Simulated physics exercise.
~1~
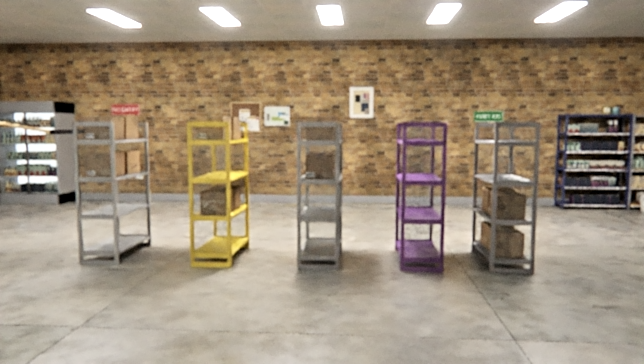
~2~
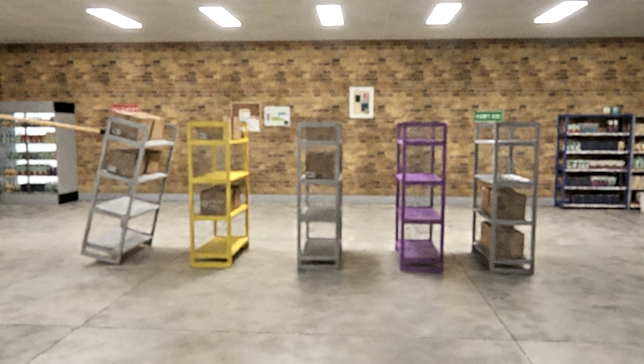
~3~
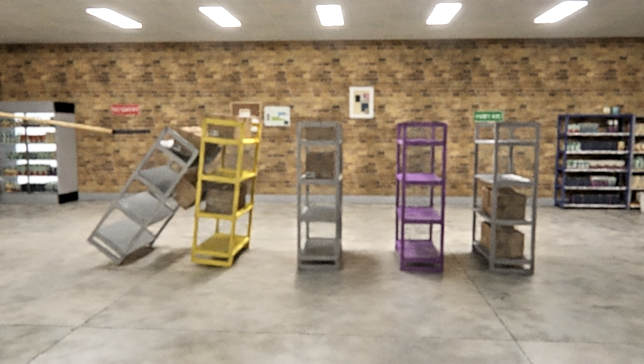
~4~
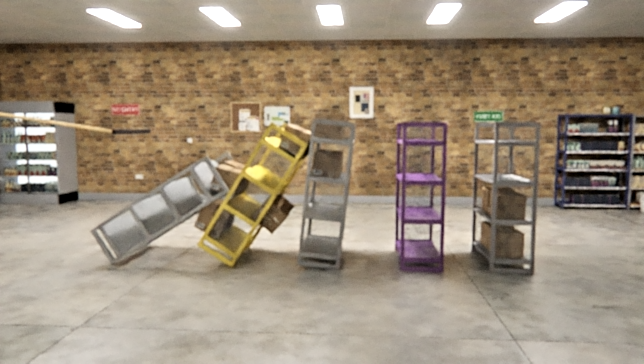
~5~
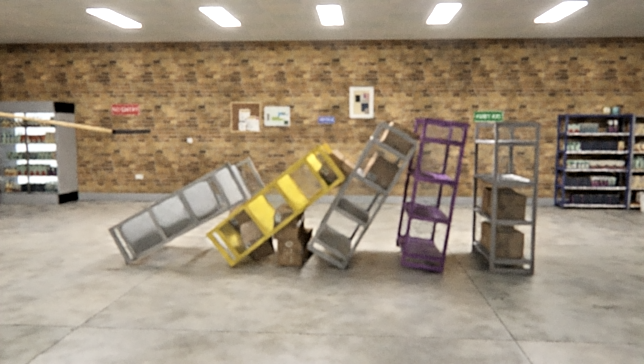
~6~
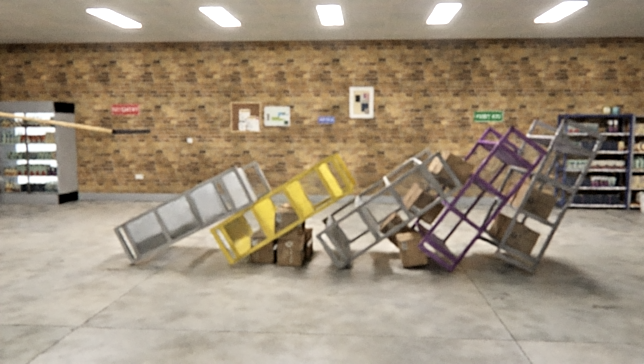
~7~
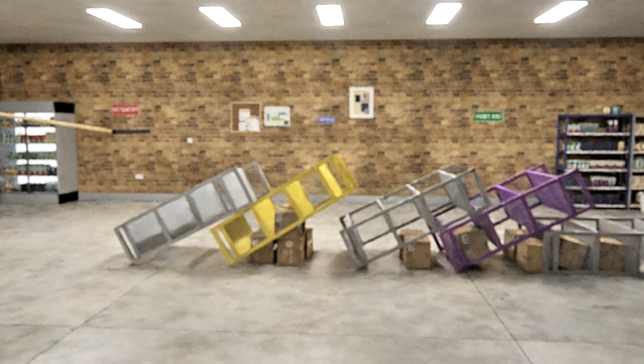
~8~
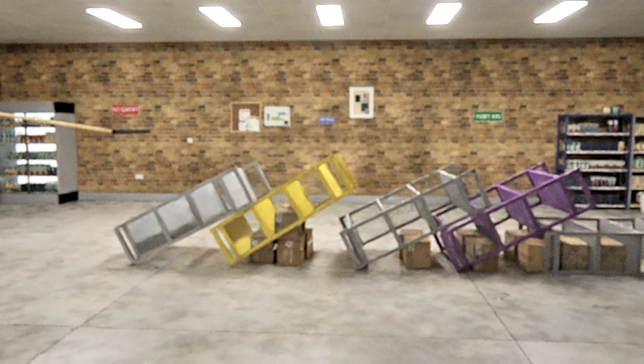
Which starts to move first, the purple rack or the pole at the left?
The pole starts to move first, coming in from the left against the first grey rack. The purple rack tips only later, once the racks to its left are toppling.
